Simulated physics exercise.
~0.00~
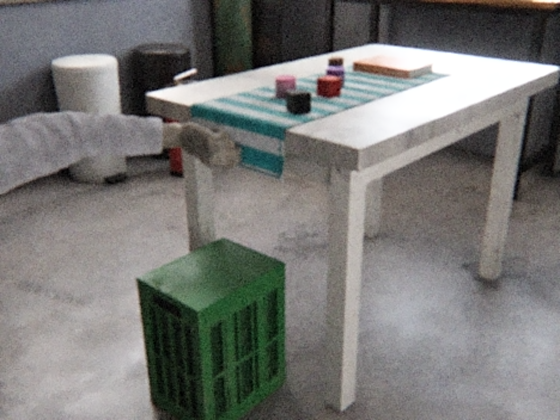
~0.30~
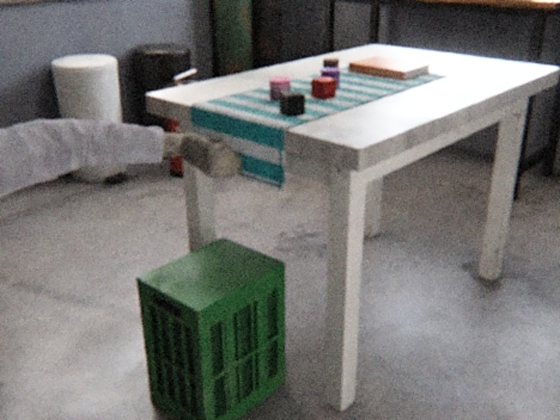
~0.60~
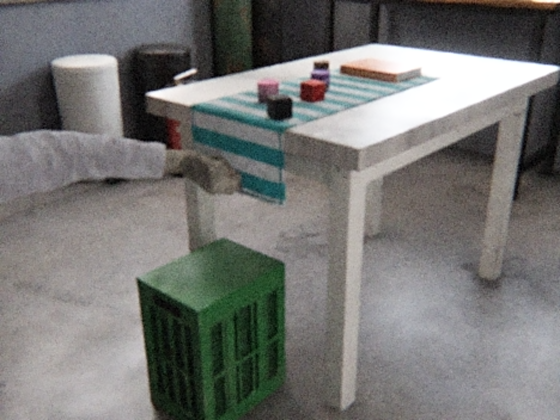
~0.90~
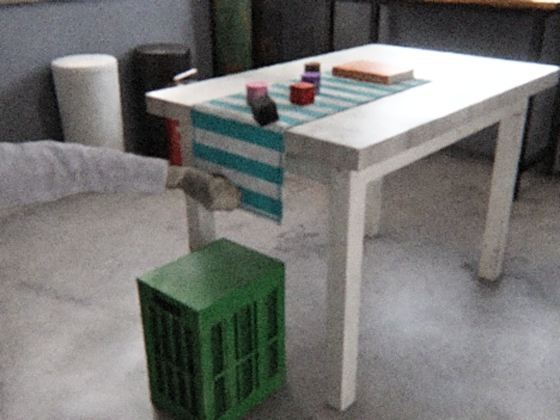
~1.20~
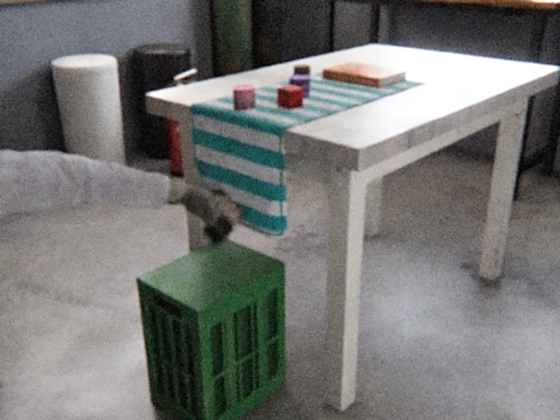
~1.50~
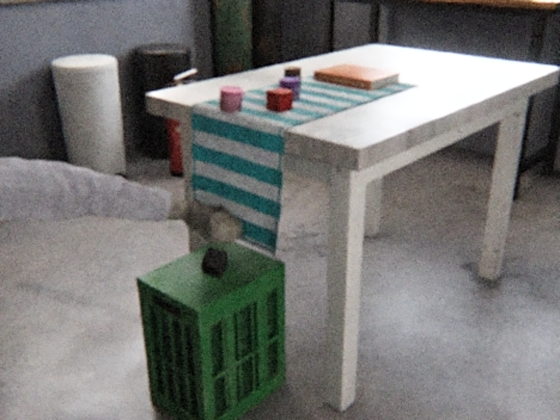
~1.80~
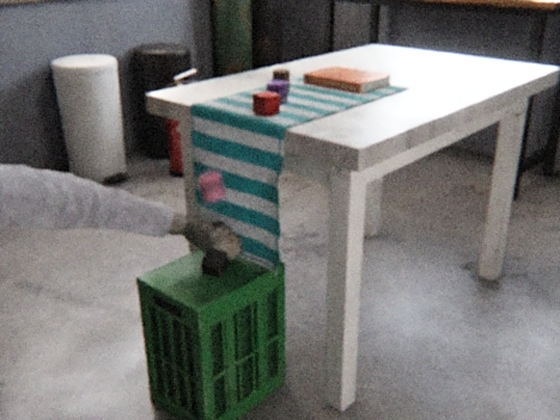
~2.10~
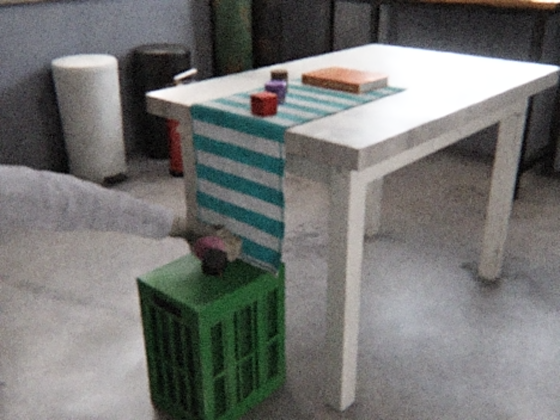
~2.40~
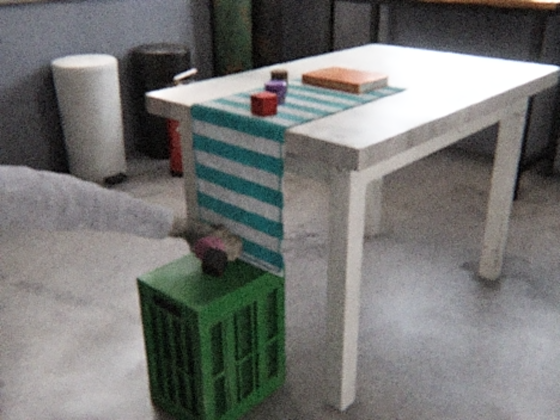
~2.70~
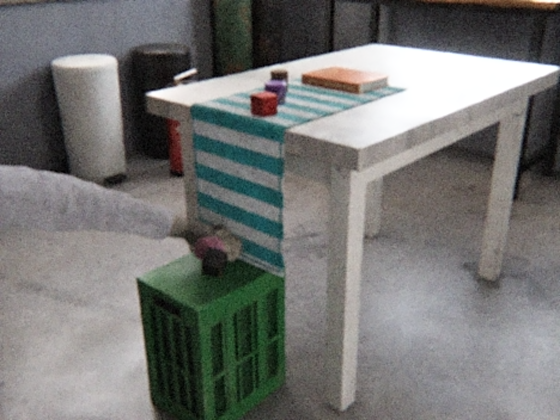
An arm pulls a turquoise striped cloth off a table, dropping two objects onto a crate.
